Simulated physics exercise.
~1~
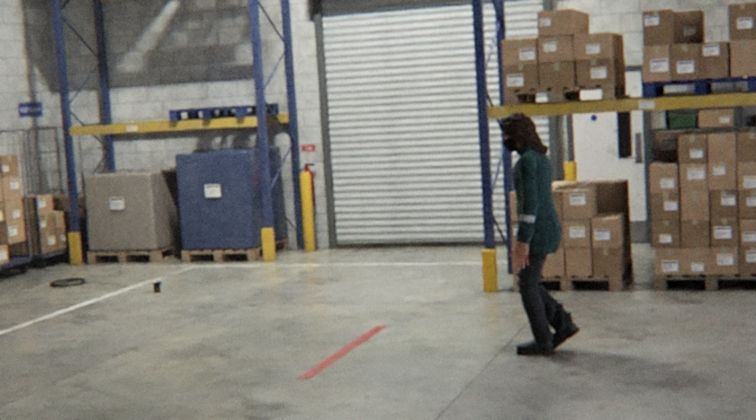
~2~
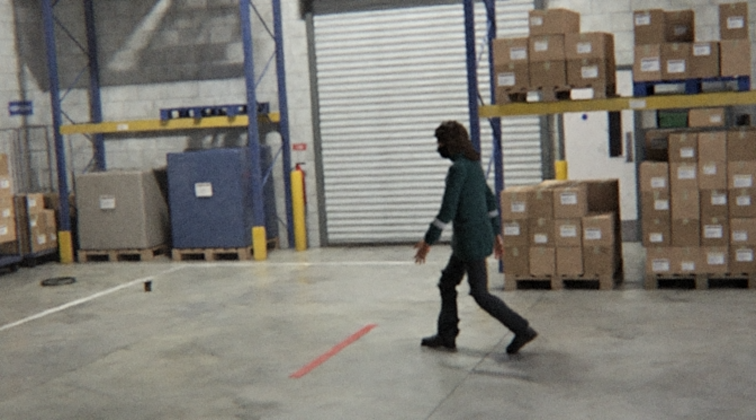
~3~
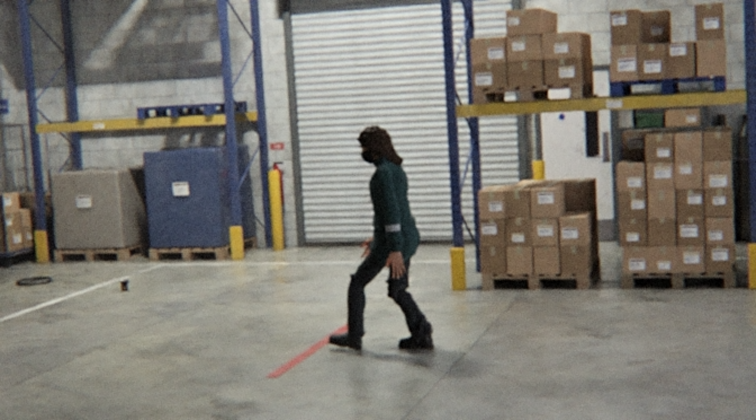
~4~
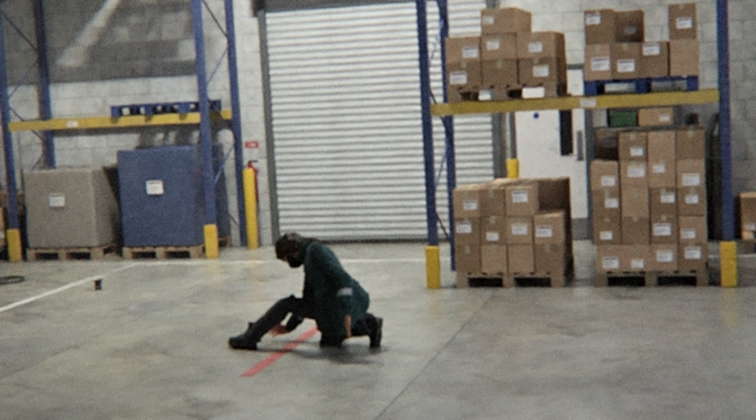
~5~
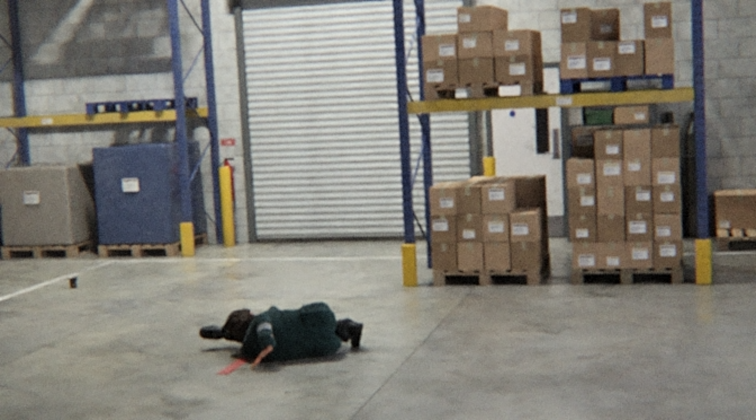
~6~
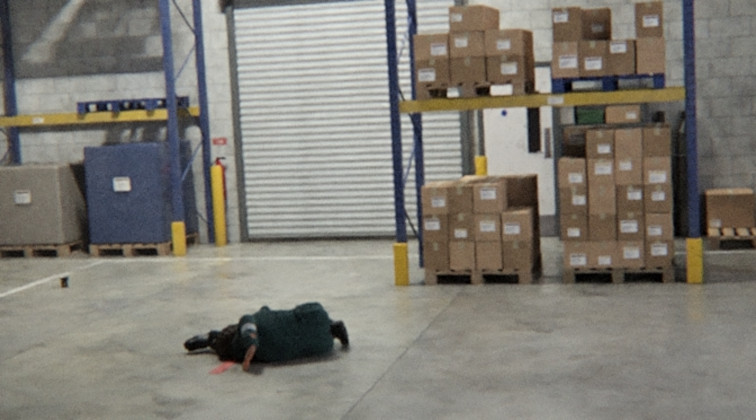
A person in dark green walks left, drops down and ends lying at the red tape.
